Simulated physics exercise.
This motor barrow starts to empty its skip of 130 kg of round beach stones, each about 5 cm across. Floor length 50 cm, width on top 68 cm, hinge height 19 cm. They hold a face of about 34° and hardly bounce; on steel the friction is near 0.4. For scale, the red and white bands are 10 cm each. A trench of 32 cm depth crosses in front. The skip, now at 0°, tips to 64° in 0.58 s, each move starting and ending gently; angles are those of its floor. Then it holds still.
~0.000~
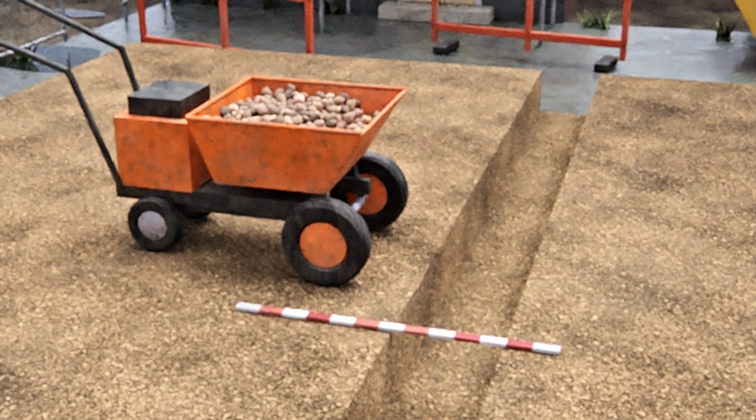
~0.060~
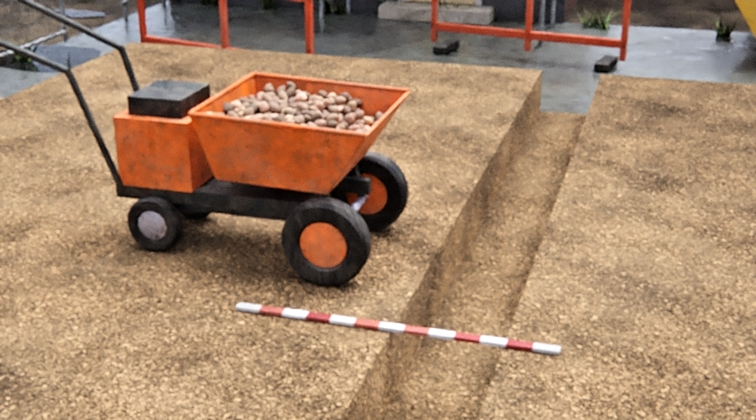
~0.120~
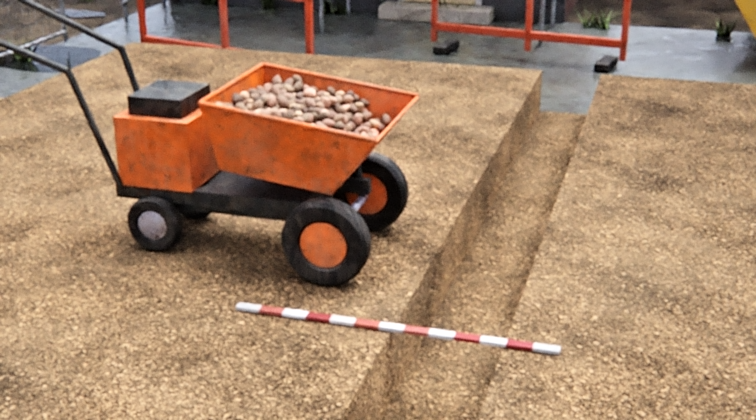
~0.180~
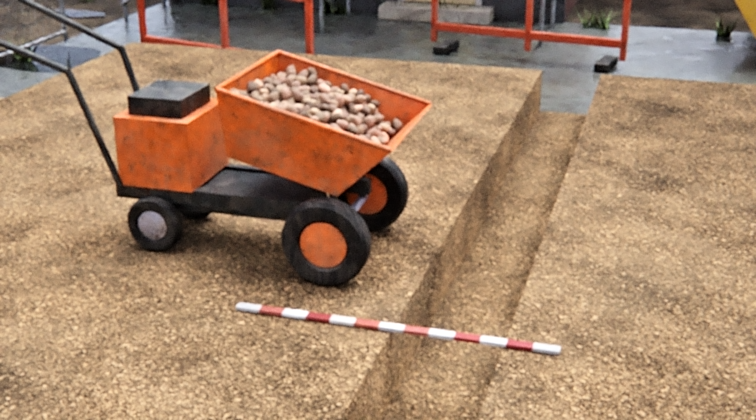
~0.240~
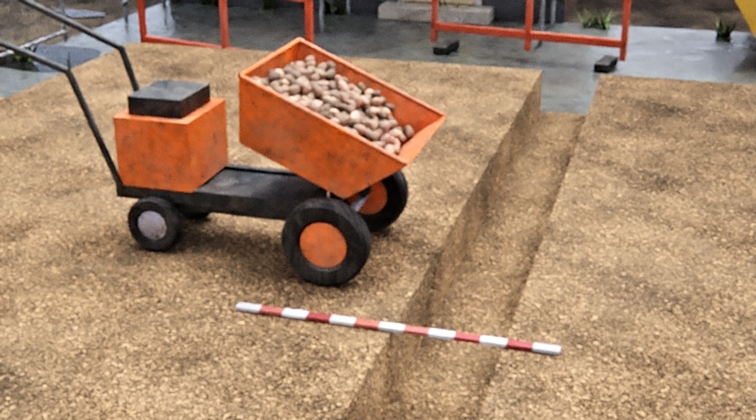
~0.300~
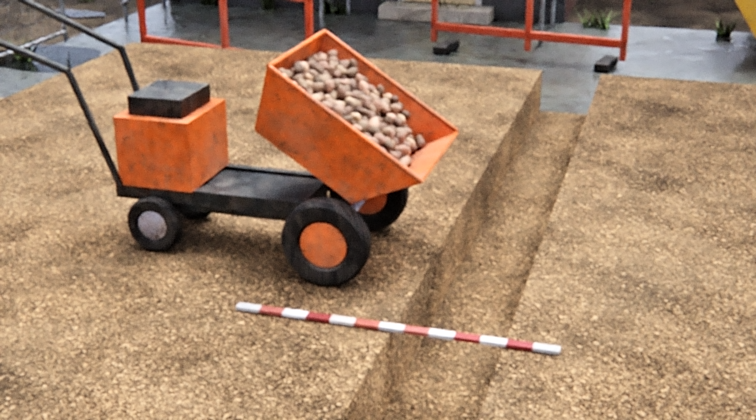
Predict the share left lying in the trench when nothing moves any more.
Close to 53 in a hundred.
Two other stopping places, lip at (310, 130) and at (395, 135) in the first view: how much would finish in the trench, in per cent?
First some 80, then 30 per cent.
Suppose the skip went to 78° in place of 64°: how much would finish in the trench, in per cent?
It would be near 70 per cent.
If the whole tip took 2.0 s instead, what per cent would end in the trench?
In that case some 80 per cent.
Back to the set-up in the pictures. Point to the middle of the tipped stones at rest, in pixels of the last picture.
Around (510, 321).
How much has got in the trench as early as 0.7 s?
Some 20 per cent.
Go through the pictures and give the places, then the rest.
The first picture shows lip at (361, 134), floor tilted 0°, highest stones at (307, 103).
In the second picture, the skip is at 2°, its lip at (365, 135); the top of the load is at (293, 99); the stones move at 0.4 m/s on average.
In the third picture, the skip is at 7°, its lip at (376, 141); the top of the load is at (276, 89); the stones move at 0.8 m/s on average.
In the fourth picture, the skip is at 15°, its lip at (391, 150); the top of the load is at (285, 80); the stones move at 1.1 m/s on average.
The fifth picture shows lip at (407, 164), floor tilted 24°, highest stones at (297, 71); the stones move at 1.3 m/s on average.
In the sixth picture, the skip is at 34°, its lip at (422, 182); the top of the load is at (316, 62); the stones move at 1.4 m/s on average.
After 0.4 s the floor is at 53°; 100 % in the skip; the foremost stones are at (427, 183).
After 0.7 s the floor is at 64°; 82 % in the skip, 18 % in the trench; the foremost stones are at (528, 254).
After 1.0 s the floor is at 64°; 37 % in the skip, 30 % in the trench, 33 % past the trench; the foremost stones are at (700, 302).
After 3.0 s the floor is at 64°; 14 % in the skip, 53 % in the trench, 33 % past the trench; the foremost stones are past the picture's edge.
